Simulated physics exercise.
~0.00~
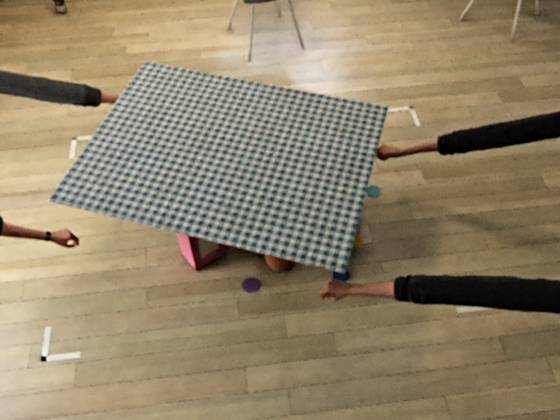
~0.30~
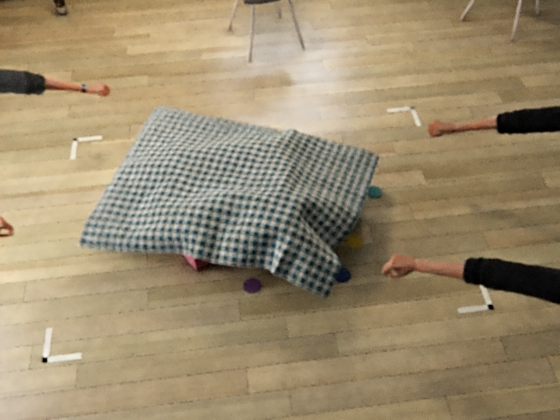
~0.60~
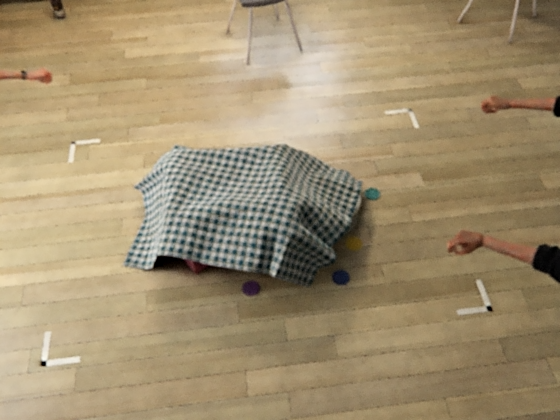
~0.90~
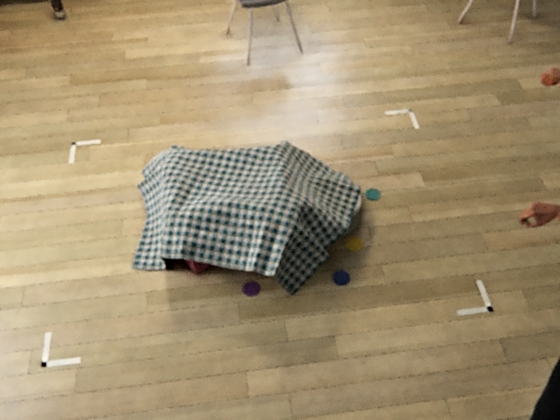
Checked blanket dropping from four opening hands and draping in folds over a pink object, leaving teal and blue discs uncovered.
